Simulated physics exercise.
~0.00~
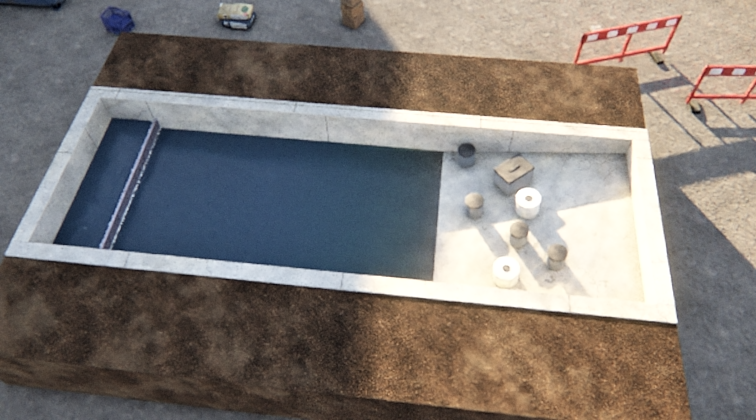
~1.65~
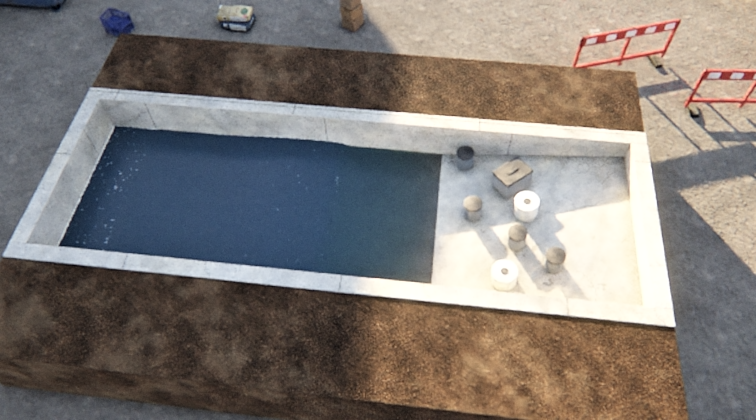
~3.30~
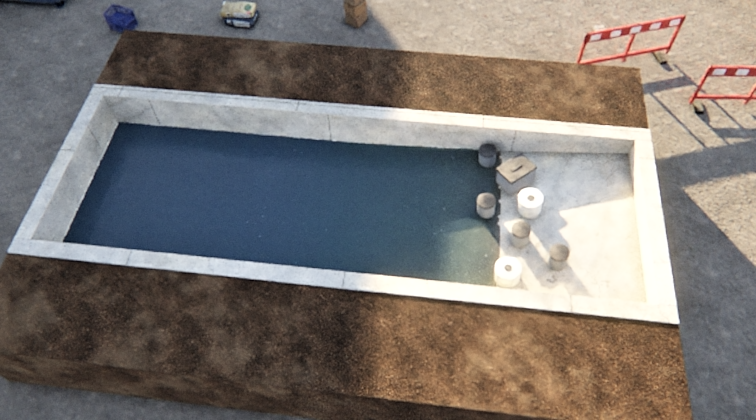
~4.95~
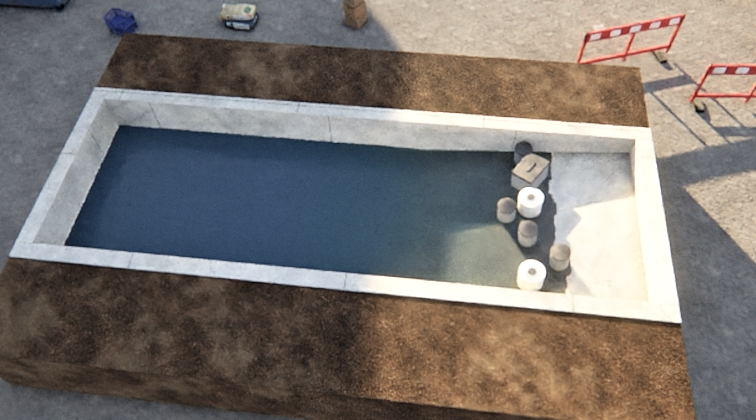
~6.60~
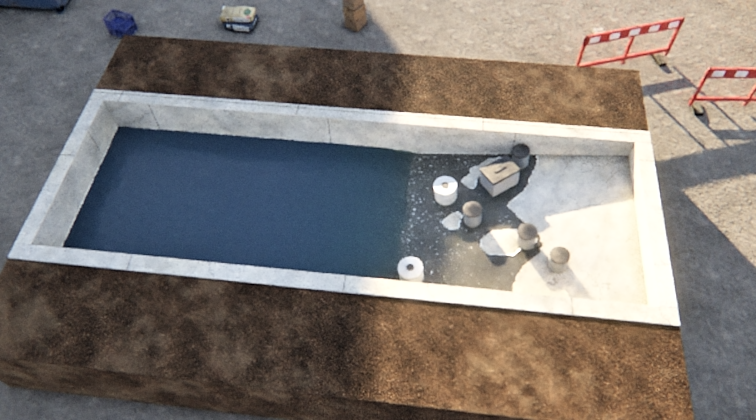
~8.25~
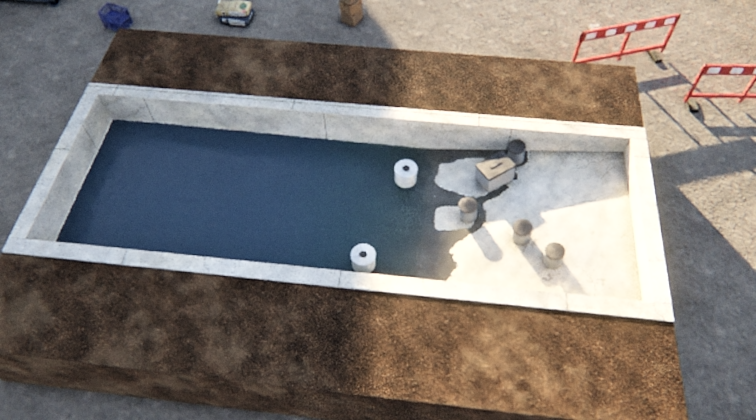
A concrete boat ramp set in brown earth holds dark water behind a thin barrier near its left end, with a crate and several round tubs resting on the dry slope at right. The barrier disappears, and the water spreads up the slope toward the right. It reaches the objects, nudges some of them to the right and surrounds most of the group. Then the water draws back left, carrying two white tubs with it and leaving wet patches on the pale concrete. At the end, the white tubs sit in the water while the crate and darker tubs remain on the slope.
